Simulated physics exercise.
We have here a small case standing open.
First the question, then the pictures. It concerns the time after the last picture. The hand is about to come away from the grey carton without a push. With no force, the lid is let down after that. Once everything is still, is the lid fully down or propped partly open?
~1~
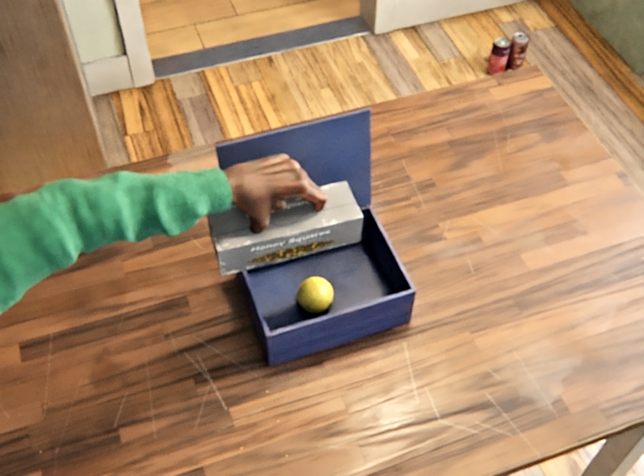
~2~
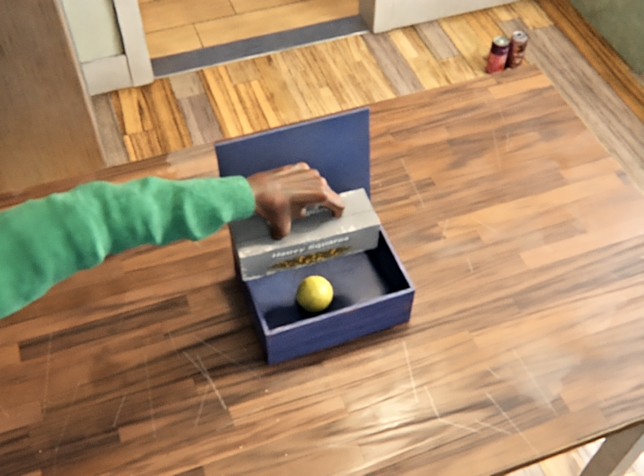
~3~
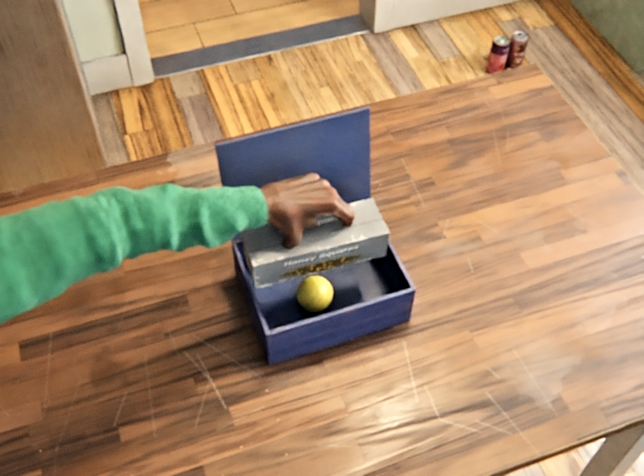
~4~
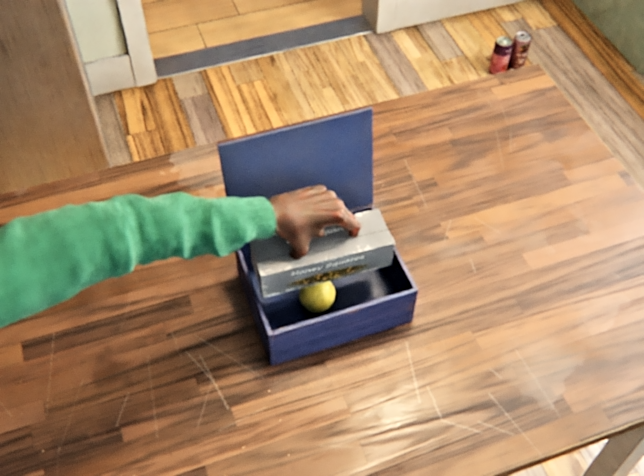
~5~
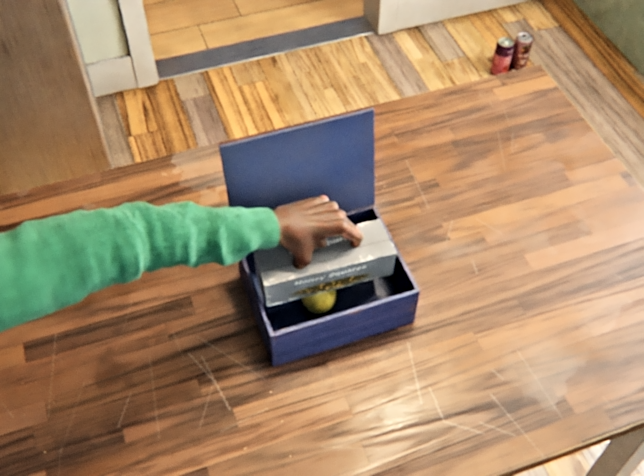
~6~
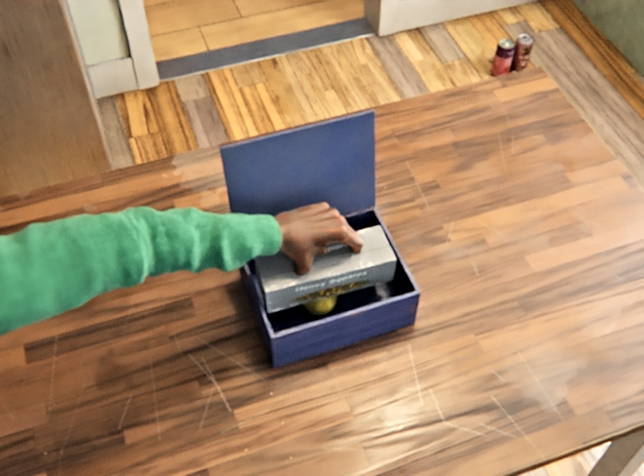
The lid is going to drop into place.
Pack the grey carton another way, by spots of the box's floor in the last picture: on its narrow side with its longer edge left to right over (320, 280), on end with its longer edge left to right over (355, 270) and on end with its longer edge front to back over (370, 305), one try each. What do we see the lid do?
Shut; open; open.
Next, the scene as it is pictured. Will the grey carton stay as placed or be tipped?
Simply put, the grey carton gets tilted.
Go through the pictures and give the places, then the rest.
The first frame shows coming down; grey carton (285, 228); yellow lemon (315, 295).
The second frame shows coming down; grey carton (304, 234); yellow lemon (314, 294).
The third frame shows coming down; grey carton (315, 243); yellow lemon (315, 294).
The fourth frame shows coming down; grey carton (322, 253).
The fifth frame shows coming down; grey carton (324, 262).
The sixth frame shows in place under the hand; grey carton (325, 269).
Then, 0.70 s after the last picture, grey carton on its side near (319, 260); yellow lemon rolled a little.
Then, 1.60 s after the last picture, lid 57° above the rim; grey carton on its side near (319, 260); yellow lemon rolled about its own width.
Then, 1.90 s after the last picture, lid 21° above the rim; grey carton on its side near (319, 260); yellow lemon rolled about its own width.
At rest, lid shut; tipped over in the box, grey carton; moved from the start, yellow lemon. Seen from the same camera at the end, grey carton near (319, 260).
